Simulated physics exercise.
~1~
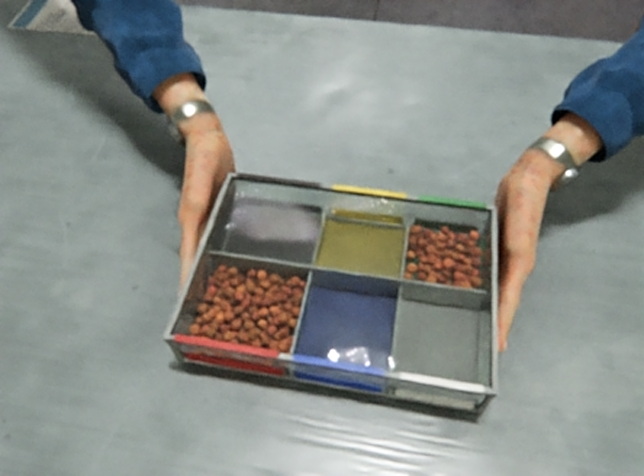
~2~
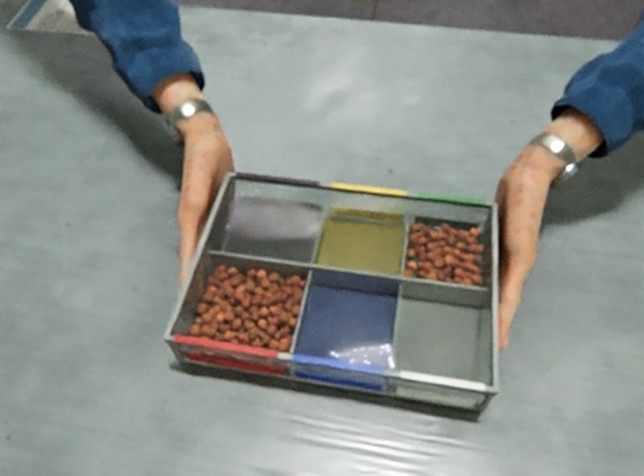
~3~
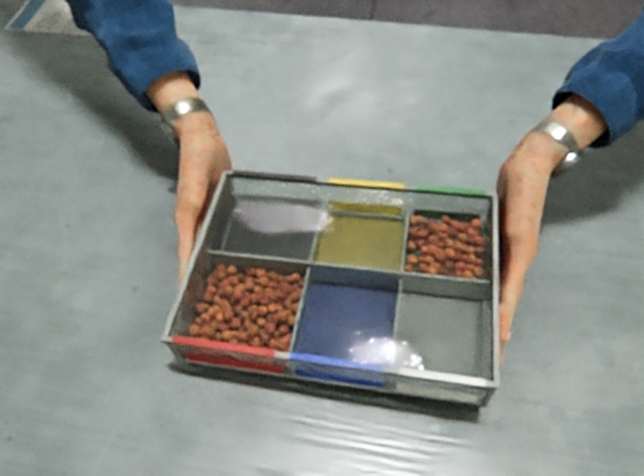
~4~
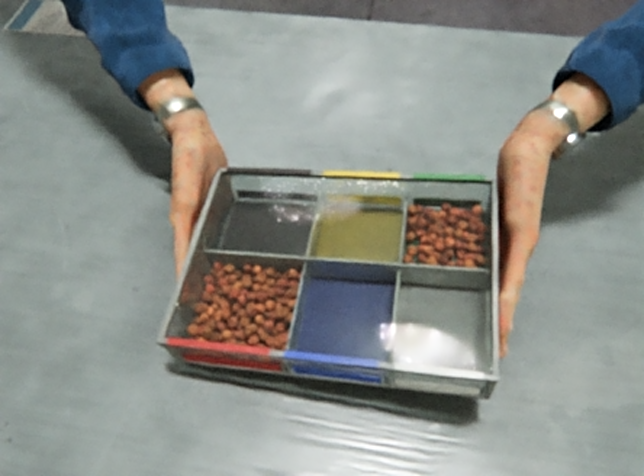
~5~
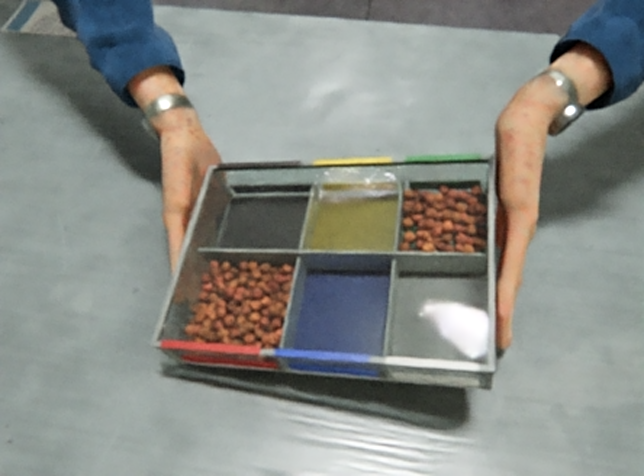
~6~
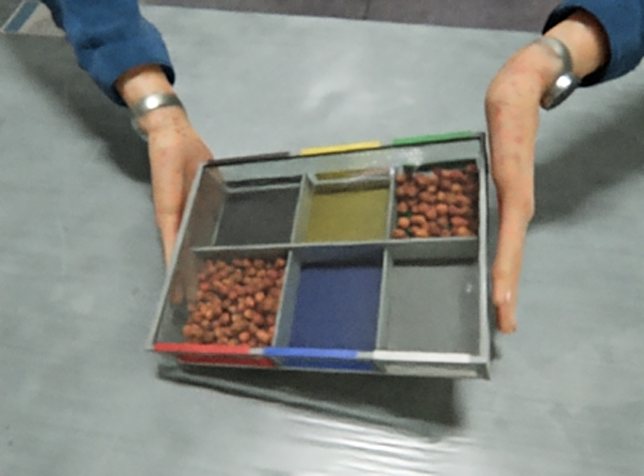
A shallow, clear-lidded box divided into six compartments is held between two hands above a grey tabletop, seen from above at an angle. Reddish-brown pellets fill the front-left red-edged and back-right green-edged sections, while the others, including yellow and blue ones, are empty. The blue-sleeved arms gradually raise the right side, tilting the box toward the left front corner, as reflections shift and the pellets stay in their sections.
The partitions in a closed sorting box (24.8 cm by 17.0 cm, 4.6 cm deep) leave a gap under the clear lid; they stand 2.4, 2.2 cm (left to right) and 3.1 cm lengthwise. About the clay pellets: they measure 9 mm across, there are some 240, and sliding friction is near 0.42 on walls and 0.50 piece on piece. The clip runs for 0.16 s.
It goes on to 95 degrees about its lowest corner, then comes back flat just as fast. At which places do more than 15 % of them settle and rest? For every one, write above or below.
Red above, blue below, green below, yellow below, white below, black below.
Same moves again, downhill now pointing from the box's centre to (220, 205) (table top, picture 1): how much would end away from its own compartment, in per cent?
I'd estimate about 30 %.
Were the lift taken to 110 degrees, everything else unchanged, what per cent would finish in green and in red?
In per cent, green gets 0 and red gets 85.
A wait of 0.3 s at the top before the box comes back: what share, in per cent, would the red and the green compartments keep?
Result - red: 90 %; green: 0 %.
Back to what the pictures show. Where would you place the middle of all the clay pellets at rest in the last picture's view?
Roughly (231, 312).
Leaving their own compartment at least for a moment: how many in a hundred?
Close to 30 in a hundred.
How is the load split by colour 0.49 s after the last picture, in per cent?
Red 65 %, blue 5 %, green 20 %, yellow 10 %, white 0 %, black 0 %.
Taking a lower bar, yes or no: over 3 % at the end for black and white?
Black yes; white no.
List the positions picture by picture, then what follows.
The first picture shows box tilt 0 degrees, front corners at (170, 336) and (492, 390); red 65 %, green 35 %.
The second picture shows box tilt 1 degrees, front corners at (170, 337) and (492, 388).
The third picture shows box tilt 3 degrees, front corners at (168, 338) and (493, 383), lowest corner left front.
The fourth picture shows box tilt 7 degrees, front corners at (164, 339) and (492, 376), lowest corner left front.
The fifth picture shows box tilt 13 degrees, front corners at (158, 342) and (488, 366), lowest corner left front.
The sixth picture shows box tilt 19 degrees, front corners at (152, 345) and (480, 357), lowest corner left front; red 65 %, green 35 %.
Then, 0.49 s after the last picture, tilt 94 degrees; red 65 %, blue 5 %, green 20 %, yellow 10 %.
Then, 0.81 s after the last picture, tilt 40 degrees; red 75 %, blue 5 %, green 5 %, yellow 5 %, black 5 %.
Then, 1.23 s after the last picture, tilt 0 degrees; red 75 %, blue 5 %, green 5 %, yellow 5 %, black 10 %.
In the end, red 75 %, blue 5 %, green 5 %, yellow 5 %, white 0 %, black 10 %.
